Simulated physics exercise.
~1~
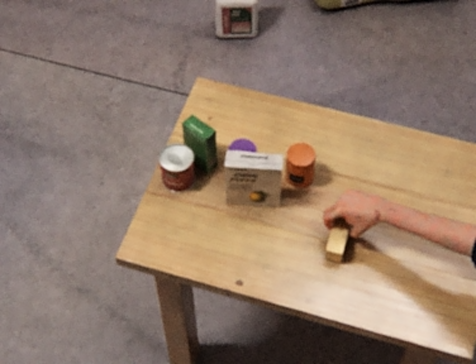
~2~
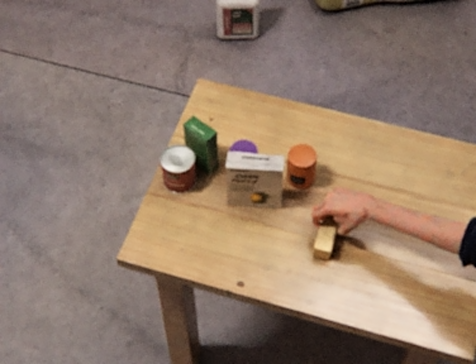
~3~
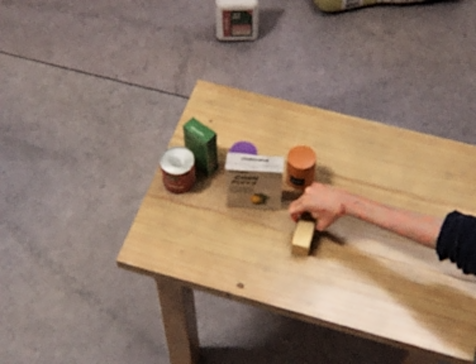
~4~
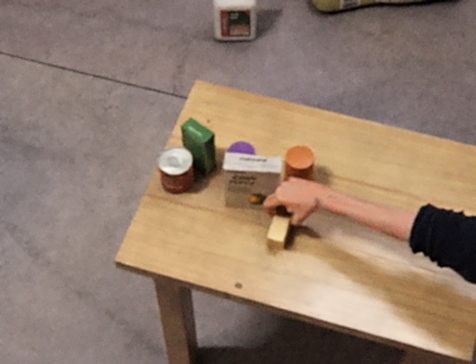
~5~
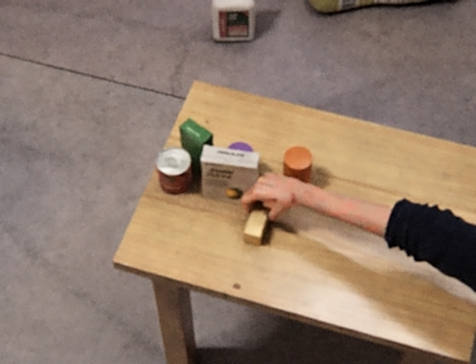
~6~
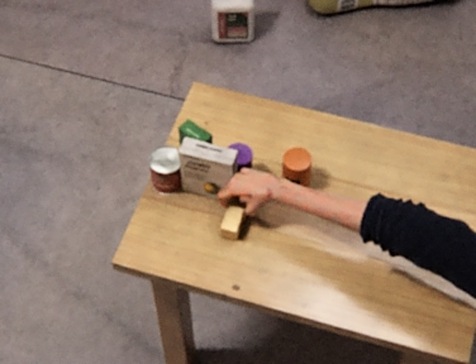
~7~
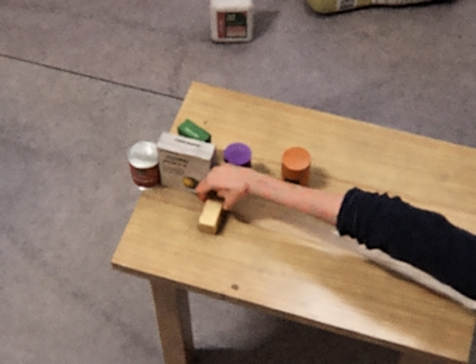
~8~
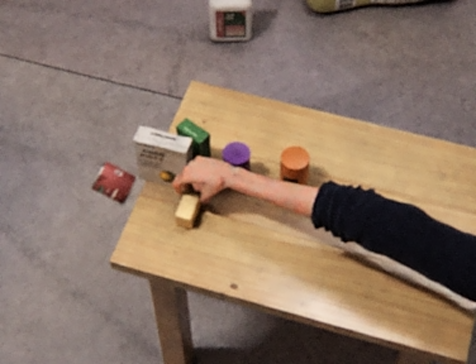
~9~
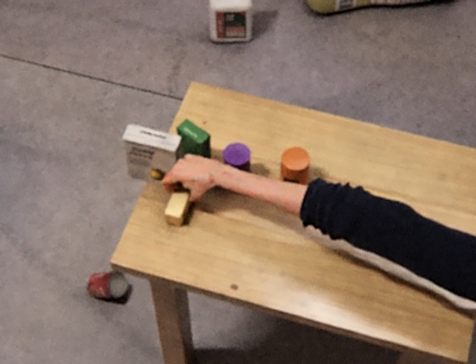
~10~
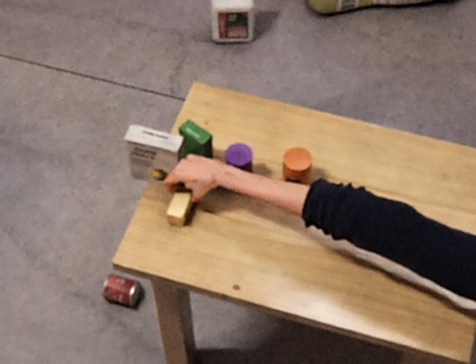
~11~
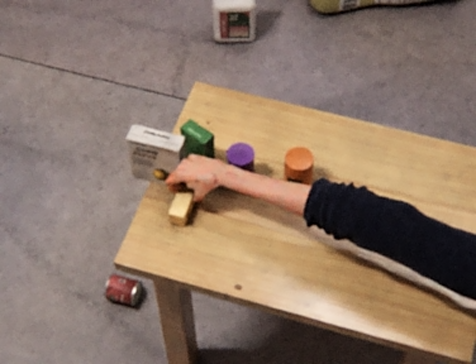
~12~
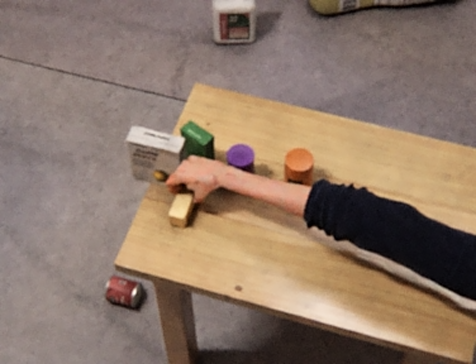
On the end of a wooden table, a hand holds a small wooden block to the right of a red tin, a green packet, a white packet, a purple tin and an orange jar. The hand slides the block slowly left until the white packet begins to move with it, still upright. The red tin then shifts left too, goes over the table's left edge and drops to the floor. The block pushes the white packet a little farther and stops. At the end, the white packet stands at the left edge, the red tin lies on the floor, and the green packet, purple tin and orange jar remain in place.
